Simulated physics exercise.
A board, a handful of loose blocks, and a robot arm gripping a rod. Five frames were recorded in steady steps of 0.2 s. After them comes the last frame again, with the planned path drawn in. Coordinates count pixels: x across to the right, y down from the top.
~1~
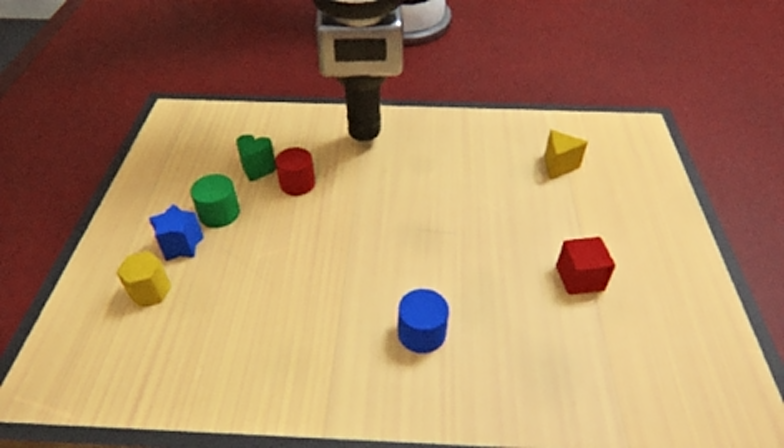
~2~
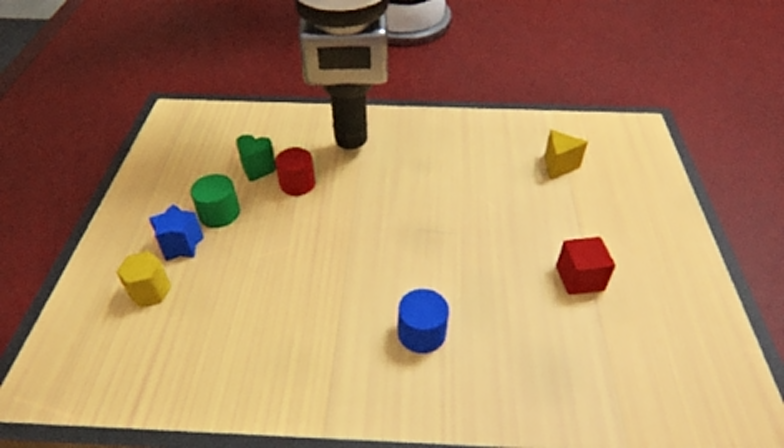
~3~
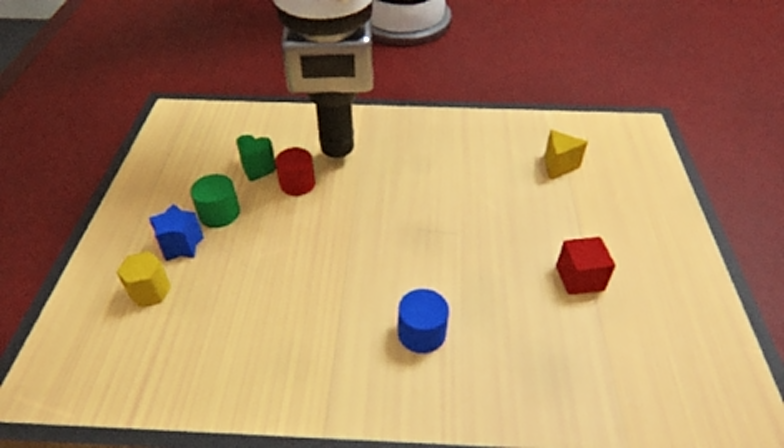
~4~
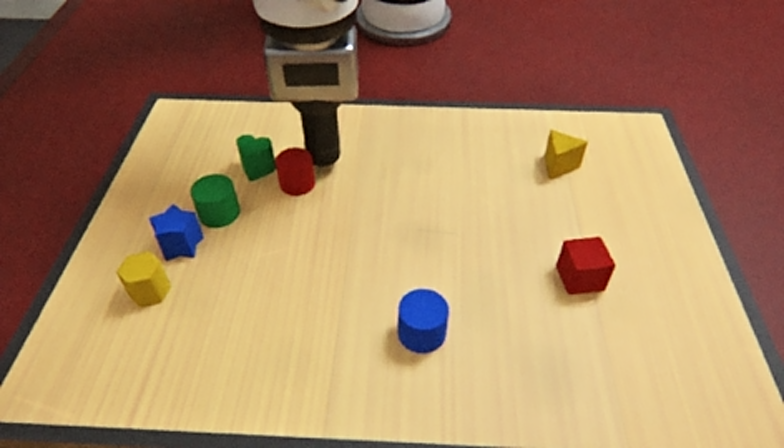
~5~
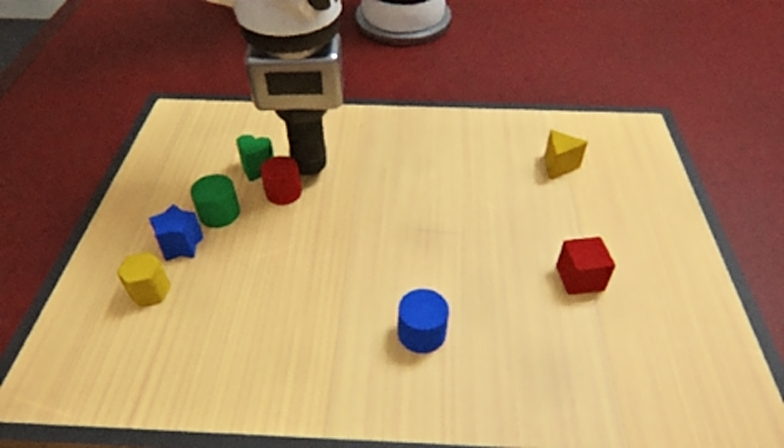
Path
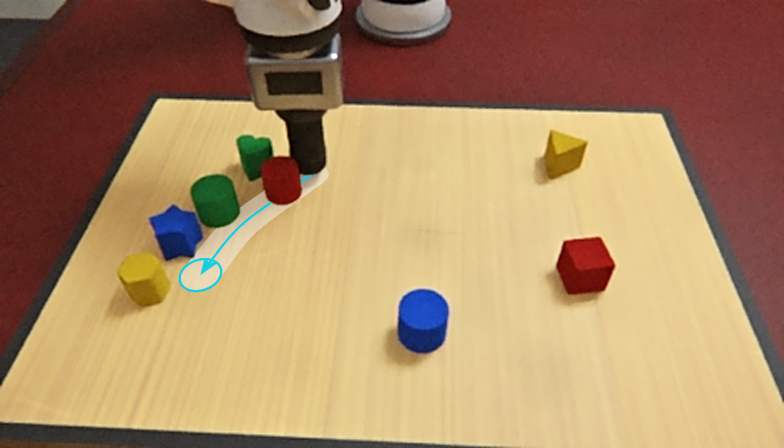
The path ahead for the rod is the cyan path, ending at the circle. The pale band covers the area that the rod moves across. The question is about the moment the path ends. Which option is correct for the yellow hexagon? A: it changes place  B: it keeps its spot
The correct letter is A.
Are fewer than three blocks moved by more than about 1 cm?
My answer is no.
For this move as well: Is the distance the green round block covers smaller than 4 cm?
Going by the path, yes.
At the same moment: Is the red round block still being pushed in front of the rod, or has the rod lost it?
I'm fairly sure the red round block rides along ahead of the rod to the very end.
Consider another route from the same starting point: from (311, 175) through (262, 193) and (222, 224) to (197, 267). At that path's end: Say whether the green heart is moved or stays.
It is still on its spot.
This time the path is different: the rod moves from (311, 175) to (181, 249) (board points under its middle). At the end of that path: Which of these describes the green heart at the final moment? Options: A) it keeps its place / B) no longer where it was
The answer is A.
Path on the board, from (311, 175) by way of (252, 217) to (201, 275).
What follows on the original path. One third of the way, rod (270, 192); green round block (196, 193); red round block (237, 196).
Two thirds of the way, rod (230, 224); blue star block (158, 224); green round block (188, 195); red round block (192, 231).
At the end, rod (197, 265); yellow hexagon (105, 282), turned 20° clockwise; blue star block (151, 227), turned 35° clockwise; green round block (188, 195); red round block (149, 269).
